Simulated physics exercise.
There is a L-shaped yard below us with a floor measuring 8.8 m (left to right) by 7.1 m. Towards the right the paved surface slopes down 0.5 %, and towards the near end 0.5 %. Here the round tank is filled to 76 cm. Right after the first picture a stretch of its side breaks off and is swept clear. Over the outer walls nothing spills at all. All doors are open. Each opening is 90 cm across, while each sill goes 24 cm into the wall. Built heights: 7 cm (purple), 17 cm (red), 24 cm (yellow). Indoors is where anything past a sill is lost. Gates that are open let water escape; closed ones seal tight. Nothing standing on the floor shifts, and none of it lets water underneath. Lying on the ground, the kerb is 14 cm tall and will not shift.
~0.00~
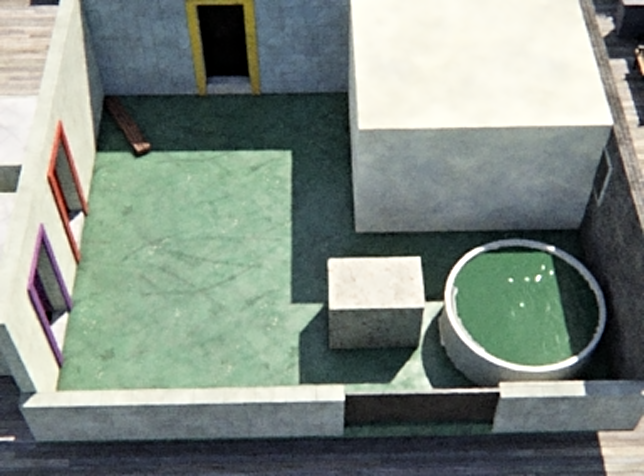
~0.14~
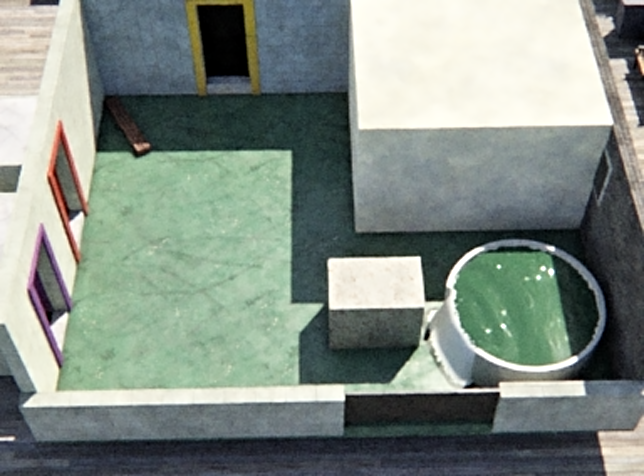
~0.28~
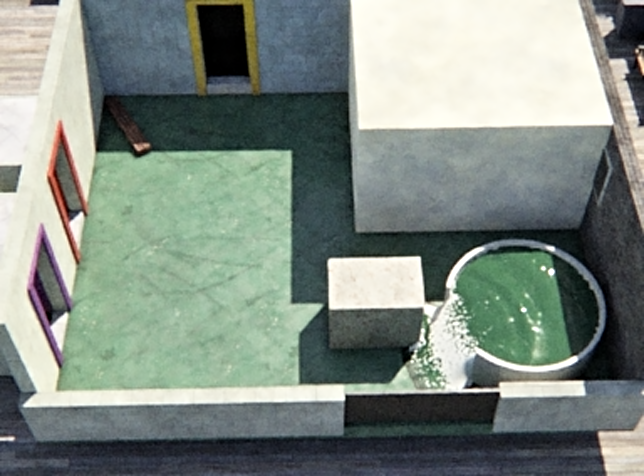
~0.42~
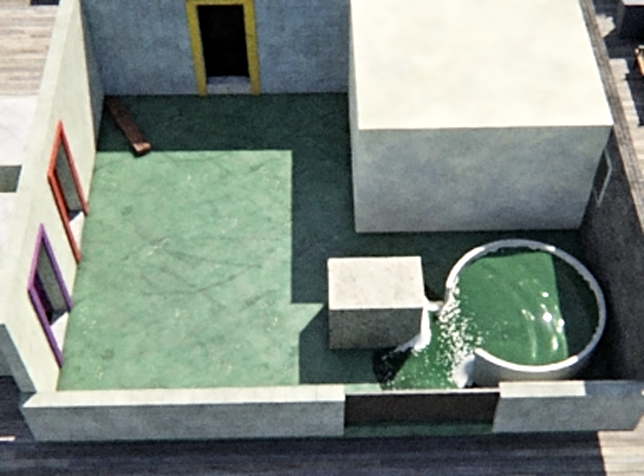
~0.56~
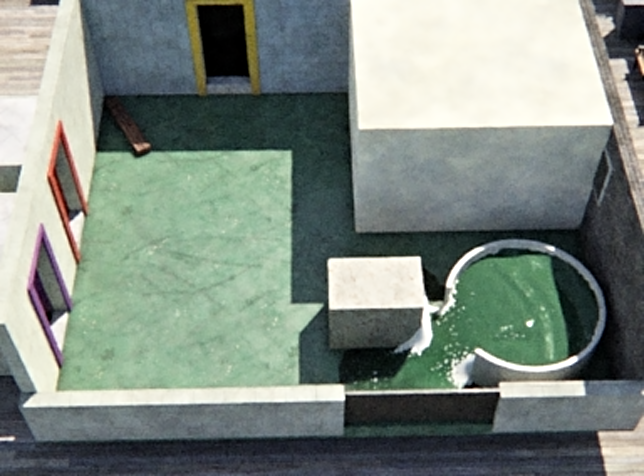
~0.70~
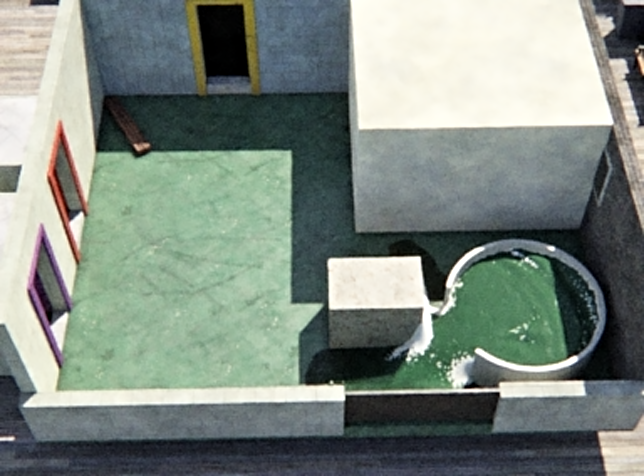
Green water pouring through a broken side of a round tank, foaming against a pale block and spreading across the walled yard's corner.
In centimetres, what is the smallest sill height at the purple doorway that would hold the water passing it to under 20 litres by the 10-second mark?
Close to 20 cm is just enough.
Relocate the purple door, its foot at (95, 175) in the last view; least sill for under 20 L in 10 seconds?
It needs roughly 9.0 cm.
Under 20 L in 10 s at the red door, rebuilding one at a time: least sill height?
At the red door it takes roughly 6.0 centimetres.
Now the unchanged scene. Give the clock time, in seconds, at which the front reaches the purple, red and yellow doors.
Front times - purple: 2.2 s, red: 3.2 s, yellow: 6.5 s.
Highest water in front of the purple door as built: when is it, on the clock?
That happens close to 3.0 s on the clock.
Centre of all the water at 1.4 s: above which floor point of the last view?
(469, 341), roughly.
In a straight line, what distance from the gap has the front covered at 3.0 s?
About 6.6 m.
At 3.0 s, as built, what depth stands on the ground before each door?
In cm: Purple 23, red 0, yellow 0.
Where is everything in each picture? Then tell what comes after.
The first frame shows the round tank at (524, 305) is whole and still, 76 cm deep; the purple door at (51, 300) is dry.
In the second frame, the front is at (427, 317), 0.3 m from the gap at (451, 340); 0.3 m2 of floor is wet, 76 cm left at the back.
In the third frame, the gap is at (451, 341), the front 0.8 m out at a hidden place; the back of the round tank holds 76 cm.
In the fourth frame, water pours out at (451, 342) and has run 1.3 m, to a hidden place; about 11 cm deep outside, 76 cm at the back.
In the fifth frame, the gap is at (451, 342), the front 1.9 m out at a hidden place; the back of the round tank holds 76 cm.
In the sixth frame, water pours out at (451, 341) and has run 2.4 m, to a hidden place; about 9 cm deep outside, 72 cm at the back; 4.1 m in a straight line remain to the purple door at (51, 300).
After 1.4 s water covers 20 % of the floor, deepest (55 cm) near (418, 332); it has not reached the purple door.
After 3.0 s water covers 55 % of the floor, deepest (32 cm) near (75, 418); 23 cm at the purple door, 44 litres in over its 7 cm sill.
After 10.0 s water covers 95 % of the floor, deepest (14 cm) near (599, 408); 8 cm at the purple door, 230 litres in over its 7 cm sill.
At the purple door as built, the water arrived by 2.3 s and peaked near 23 cm at 3.0 s.
Run again over the same 10 s with other heights there, 36 litres in over 17.5 cm, 4 litres over 24 cm. The limit of 20 litres is kept from about 20 cm up.
